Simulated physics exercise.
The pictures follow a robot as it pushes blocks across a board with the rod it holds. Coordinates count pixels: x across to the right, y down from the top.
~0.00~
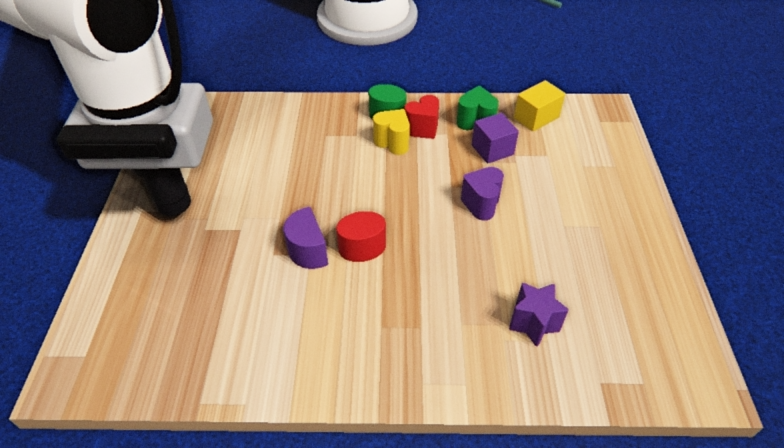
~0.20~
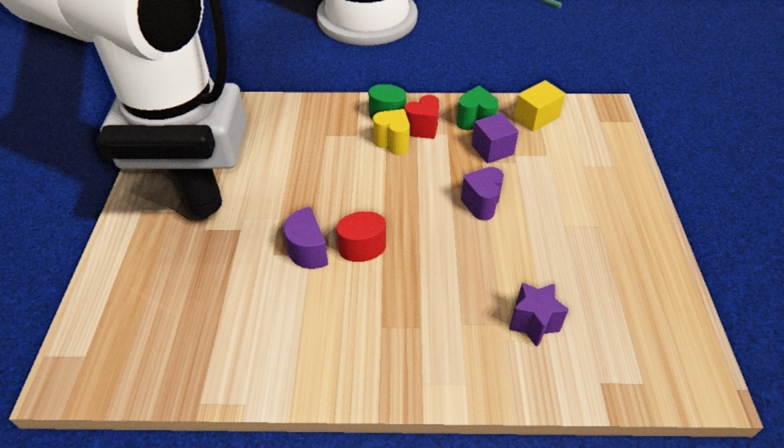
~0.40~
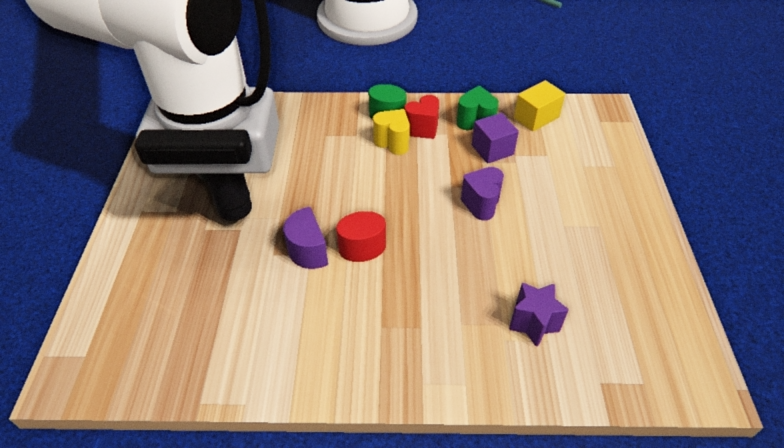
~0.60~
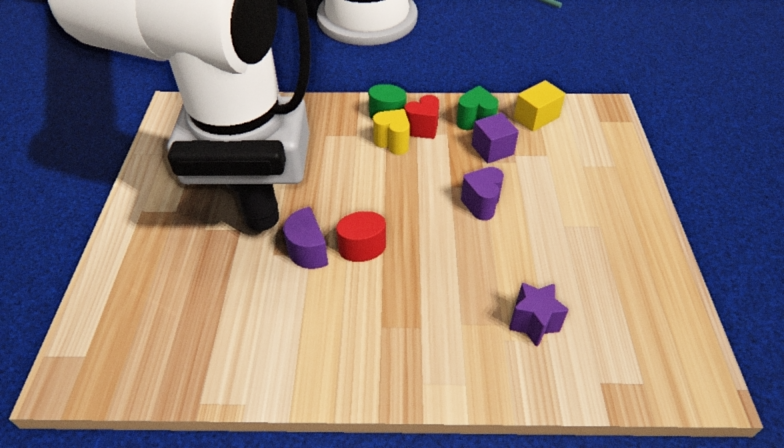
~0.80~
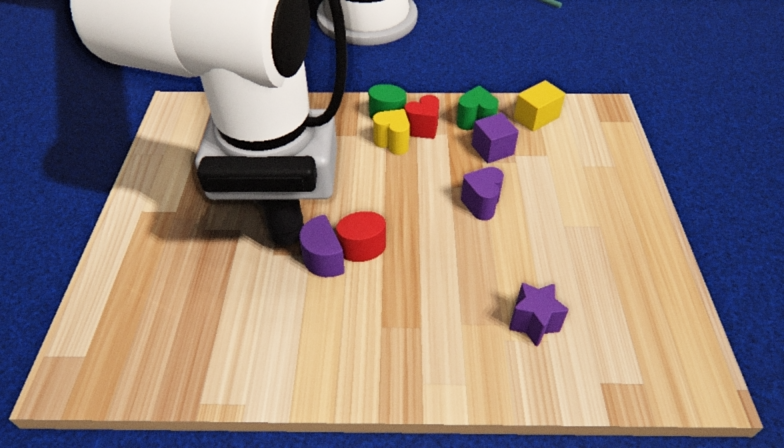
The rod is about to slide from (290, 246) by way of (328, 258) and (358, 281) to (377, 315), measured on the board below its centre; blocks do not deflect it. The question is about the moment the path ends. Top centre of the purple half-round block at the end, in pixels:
At roughly (417, 306).
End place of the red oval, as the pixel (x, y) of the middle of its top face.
It comes to (401, 230).
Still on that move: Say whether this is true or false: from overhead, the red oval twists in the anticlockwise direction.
True - the claim holds.
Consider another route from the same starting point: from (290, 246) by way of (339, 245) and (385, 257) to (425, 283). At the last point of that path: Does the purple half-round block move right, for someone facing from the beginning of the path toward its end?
Short answer: Yes.
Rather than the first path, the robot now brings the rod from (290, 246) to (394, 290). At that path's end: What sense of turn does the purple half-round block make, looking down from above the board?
From above, clockwise.
What follows on the original path. One third of the way, rod (328, 245); purple half-round block (356, 255), turned 25° clockwise; red oval (392, 228), turned 60° anticlockwise.
Two thirds of the way, rod (359, 269); purple half-round block (391, 280), turned 20° clockwise; red oval (401, 230), turned 90° anticlockwise.
At the end, rod (376, 302); purple half-round block (417, 306); red oval (401, 230), turned 90° anticlockwise.
